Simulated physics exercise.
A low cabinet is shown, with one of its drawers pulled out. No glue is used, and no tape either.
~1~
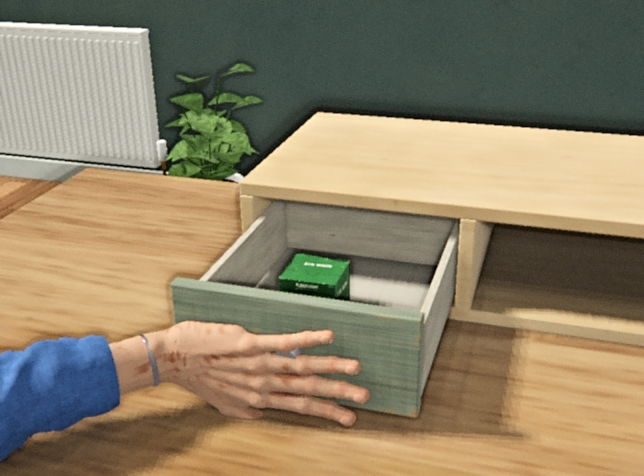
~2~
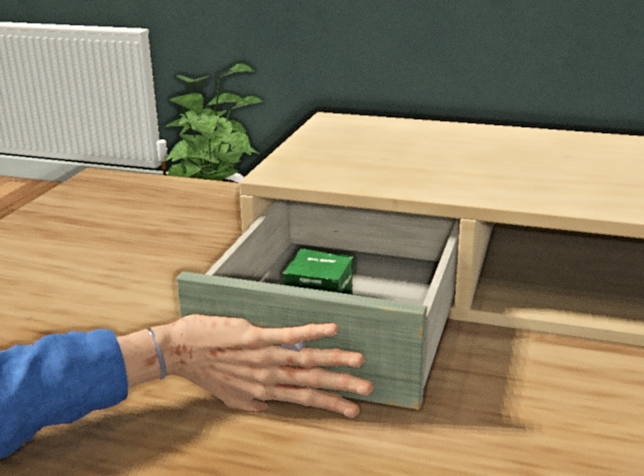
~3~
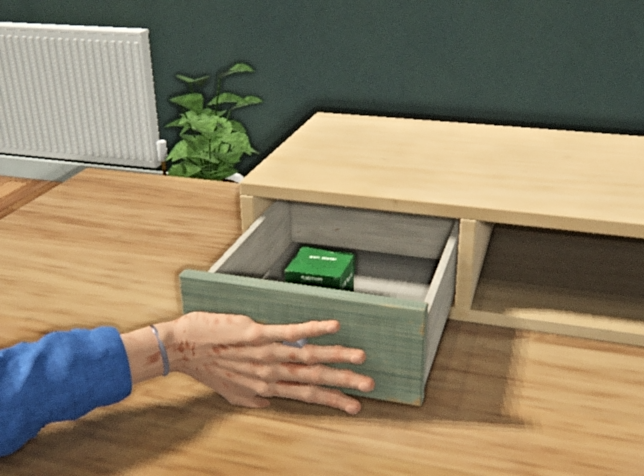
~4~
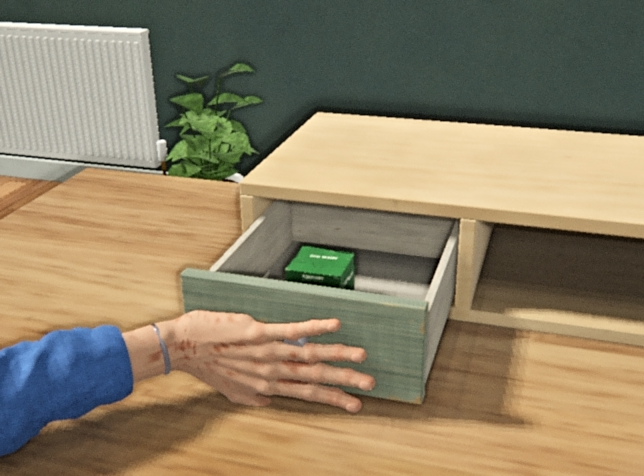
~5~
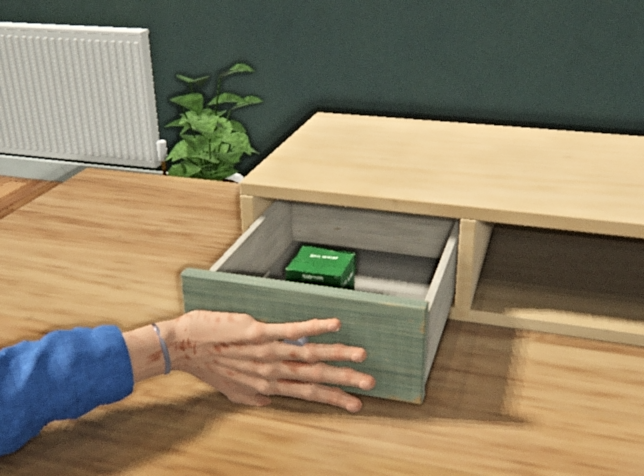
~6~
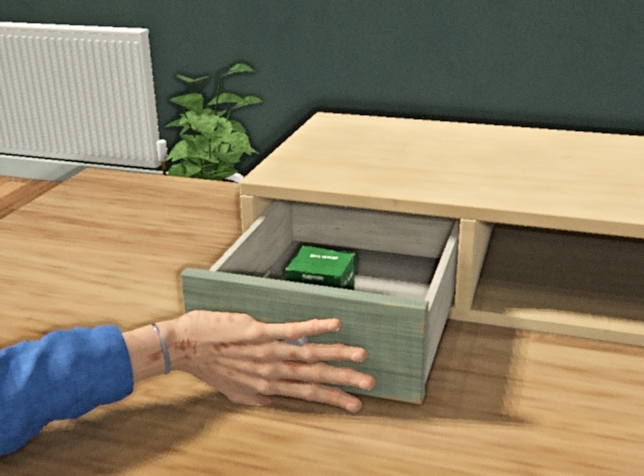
Hand in a blue sleeve pressing the front of an open drawer holding a green carton, nudging it slightly inward, then staying still.
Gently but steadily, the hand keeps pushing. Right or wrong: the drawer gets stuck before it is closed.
Wrong.
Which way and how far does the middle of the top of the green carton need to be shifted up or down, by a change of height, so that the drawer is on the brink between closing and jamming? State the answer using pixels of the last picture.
Move it 40 pixels upward and it flips.
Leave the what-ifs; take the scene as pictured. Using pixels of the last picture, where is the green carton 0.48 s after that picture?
I'd put its middle at about (341, 251).
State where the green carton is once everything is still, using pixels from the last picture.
(368, 211).
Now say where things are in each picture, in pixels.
The first frame shows drawer (334, 281) wide open; green carton (316, 289).
The second frame shows drawer (337, 276) wide open; chest (482, 214).
The third frame shows drawer (339, 274) wide open.
The fourth frame shows drawer (340, 273) wide open; green carton (322, 281).
The fifth frame shows drawer (340, 273) wide open; chest (482, 214).
The sixth frame shows drawer (340, 273) wide open.
Then, 0.48 s after the last picture, drawer about half in.
At rest, the drawer goes all the way in.
